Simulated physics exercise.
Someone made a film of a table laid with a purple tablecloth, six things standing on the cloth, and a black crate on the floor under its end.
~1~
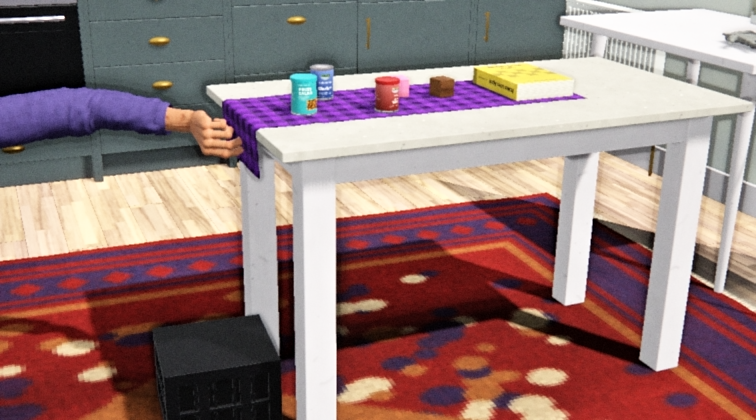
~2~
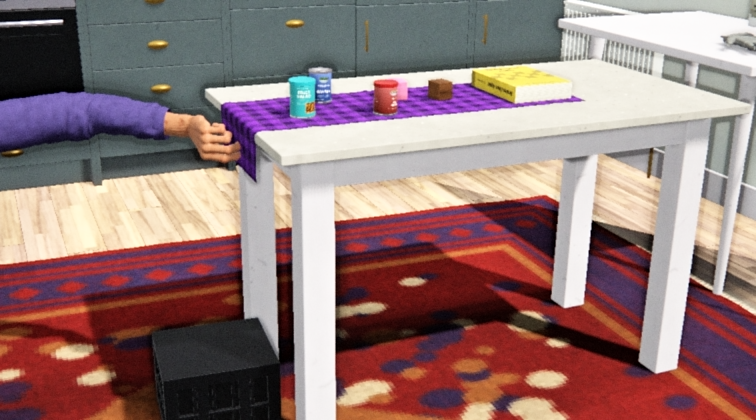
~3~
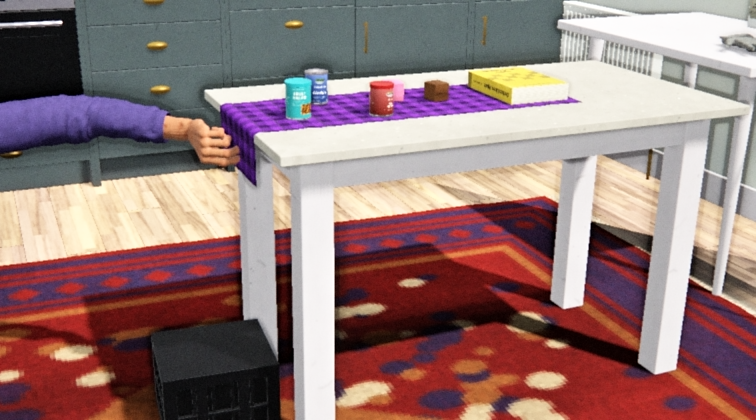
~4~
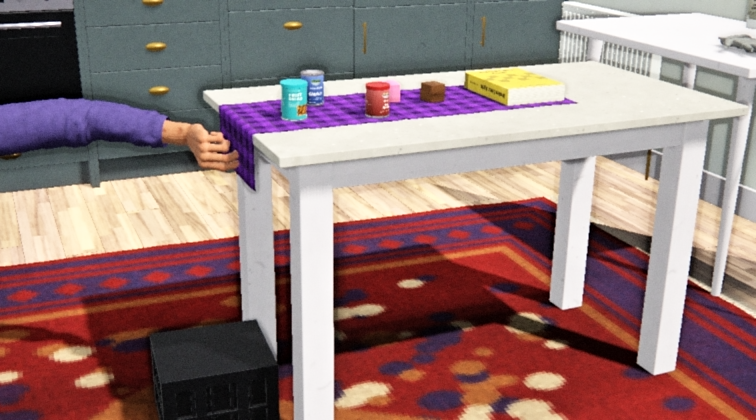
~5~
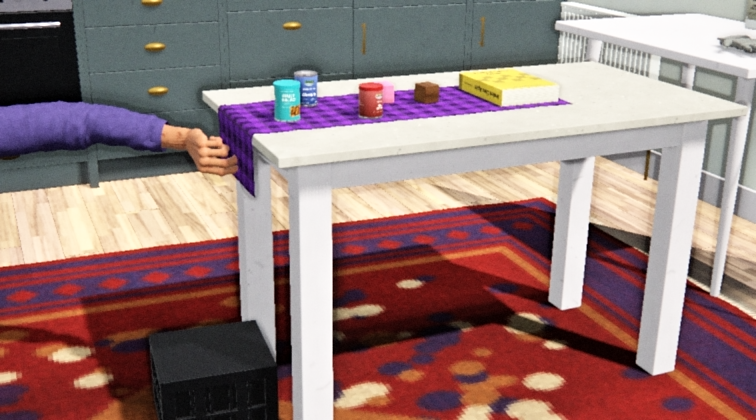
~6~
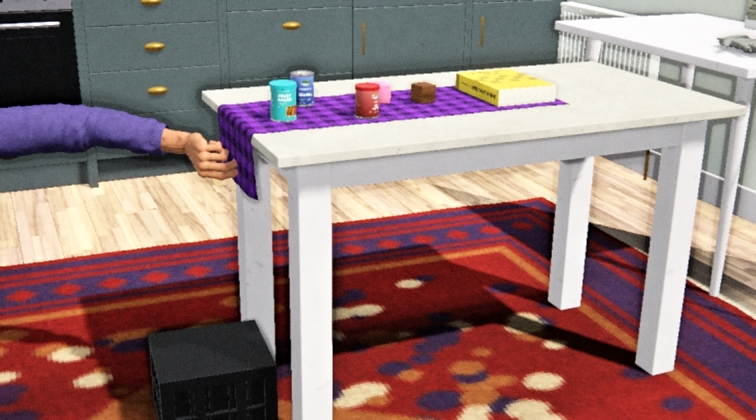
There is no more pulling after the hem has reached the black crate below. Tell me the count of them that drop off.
It drops four things over the edge.
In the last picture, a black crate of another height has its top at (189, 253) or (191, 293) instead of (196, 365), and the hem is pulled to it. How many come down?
Counts: 1, 2.
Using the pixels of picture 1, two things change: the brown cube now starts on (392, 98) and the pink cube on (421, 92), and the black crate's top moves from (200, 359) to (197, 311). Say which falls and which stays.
So the brown cube stays there, and the pink cube stays there.
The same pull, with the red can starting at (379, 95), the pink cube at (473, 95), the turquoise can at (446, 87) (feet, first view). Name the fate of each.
Well, the red can is dislodged, the pink cube is safe, and the turquoise can is safe.
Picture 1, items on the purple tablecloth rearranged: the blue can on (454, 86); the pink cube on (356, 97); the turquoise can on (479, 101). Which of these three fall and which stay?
Start with the blue can, which is kept; next the pink cube, which is lost; last the turquoise can, which is kept.
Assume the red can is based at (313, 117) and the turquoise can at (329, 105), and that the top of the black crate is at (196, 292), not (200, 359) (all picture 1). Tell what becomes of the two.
Red can: Off. Turquoise can: Off.
A little later, hem near (236, 239); turquoise can gone.
Next, hem near (236, 289); turquoise can and blue can gone.
Later still, hem on the crate; turquoise can, blue can, red can and pink cube gone.
When it is over, hem on the crate; turquoise can, blue can, red can and pink cube gone. It carries off four.
